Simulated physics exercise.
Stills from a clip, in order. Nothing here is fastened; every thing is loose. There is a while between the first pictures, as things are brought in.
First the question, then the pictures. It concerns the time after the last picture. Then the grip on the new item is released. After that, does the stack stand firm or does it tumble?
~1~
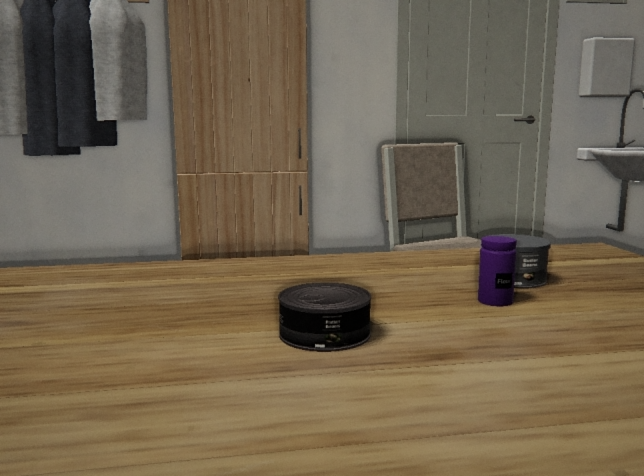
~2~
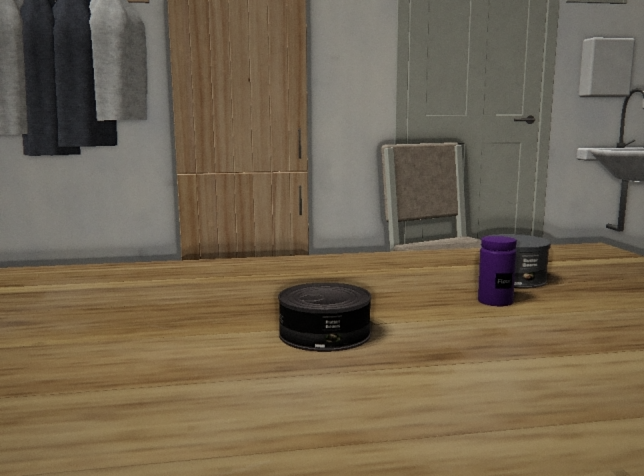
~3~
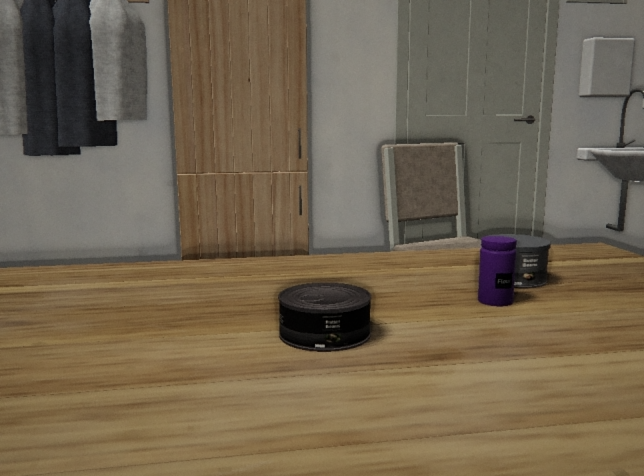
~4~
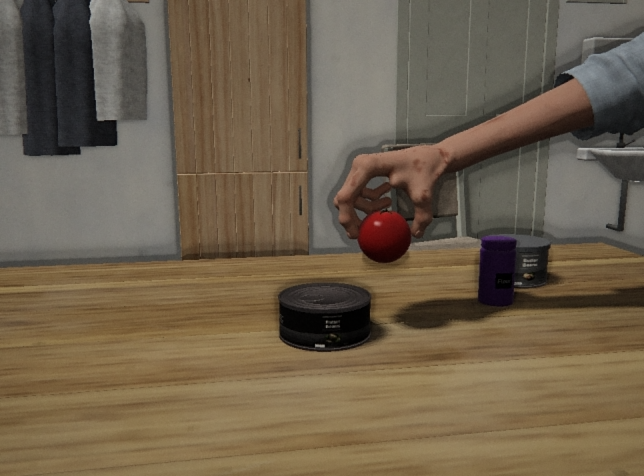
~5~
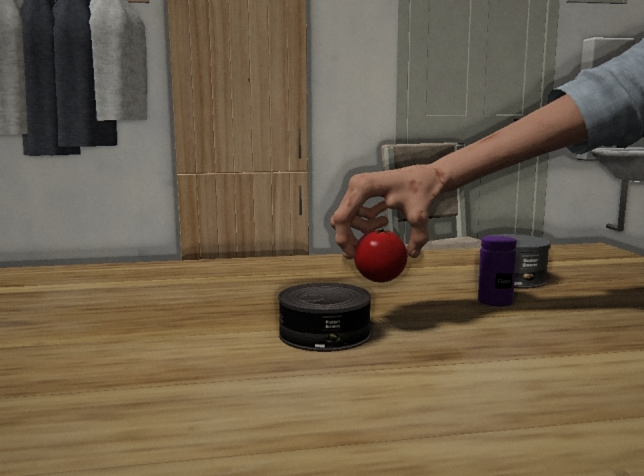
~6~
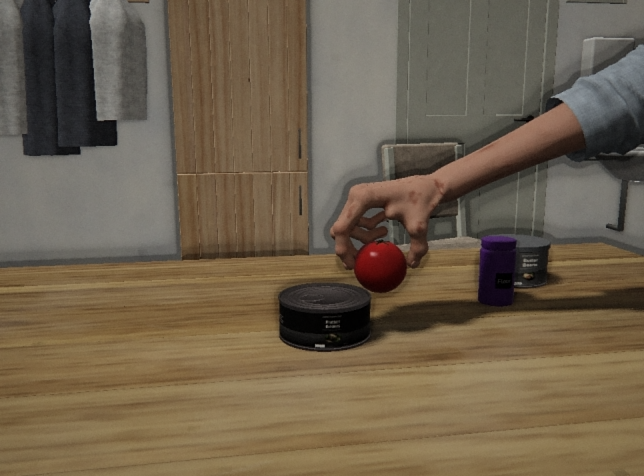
The pile does not stand firm.
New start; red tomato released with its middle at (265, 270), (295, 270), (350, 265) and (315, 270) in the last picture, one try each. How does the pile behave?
Try 1: Falls over. Try 2: Stable. Try 3: Stable. Try 4: Stable.
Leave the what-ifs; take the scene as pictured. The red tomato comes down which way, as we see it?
Rightward.
Then, 0.30 s past the last view, red tomato displaced a little near (393, 280).
Then, 0.40 s past the last view, red tomato now fallen.
Then, 0.50 s past the last view, nothing new.
Finally, fallen, red tomato; the other 3 still in place. Final places as the last picture's camera would see them, red tomato near (407, 304). The pile gives way.
